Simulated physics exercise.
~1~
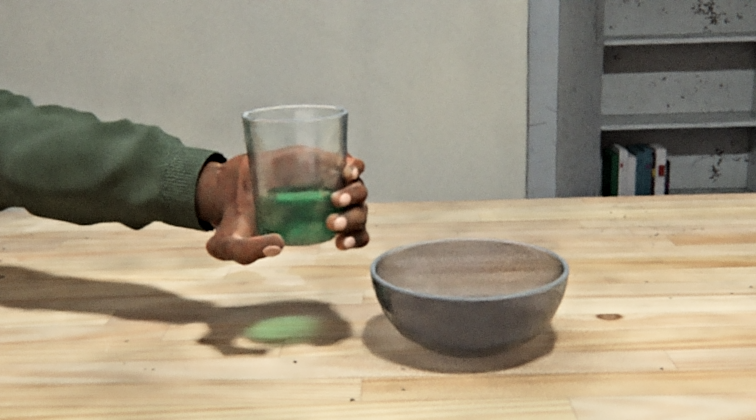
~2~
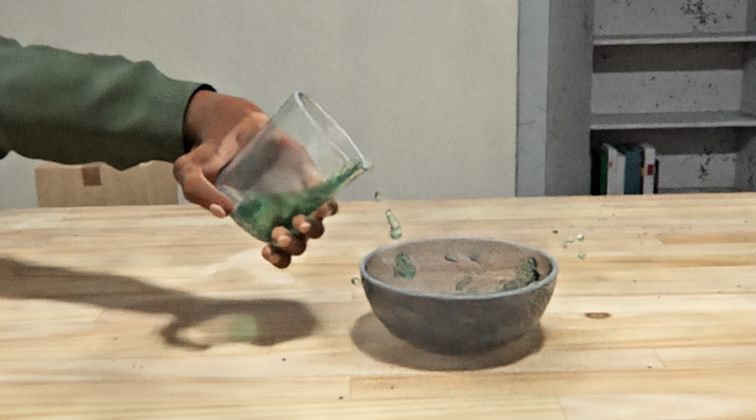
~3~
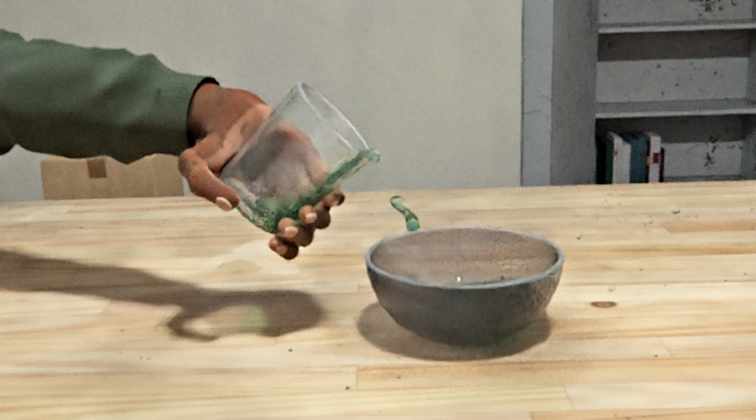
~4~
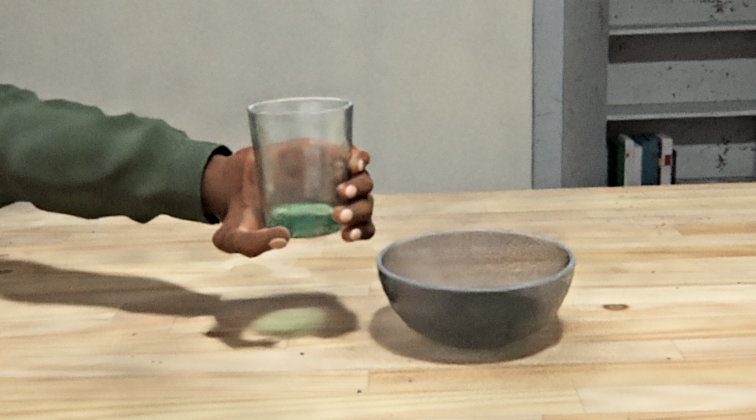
A hand in a dark green sleeve holds a clear drinking glass of green liquid upright, to the left of an empty dark grey round bowl on a pale wooden table. The hand tips the glass steeply to the right, and green liquid spills from its rim toward the bowl, with small drops scattering around it. The glass eases back, then tilts forward a second time, letting another short green stream fall by the bowl. Finally the hand turns the glass level again, with a shallow layer of green liquid left in it beside the bowl.
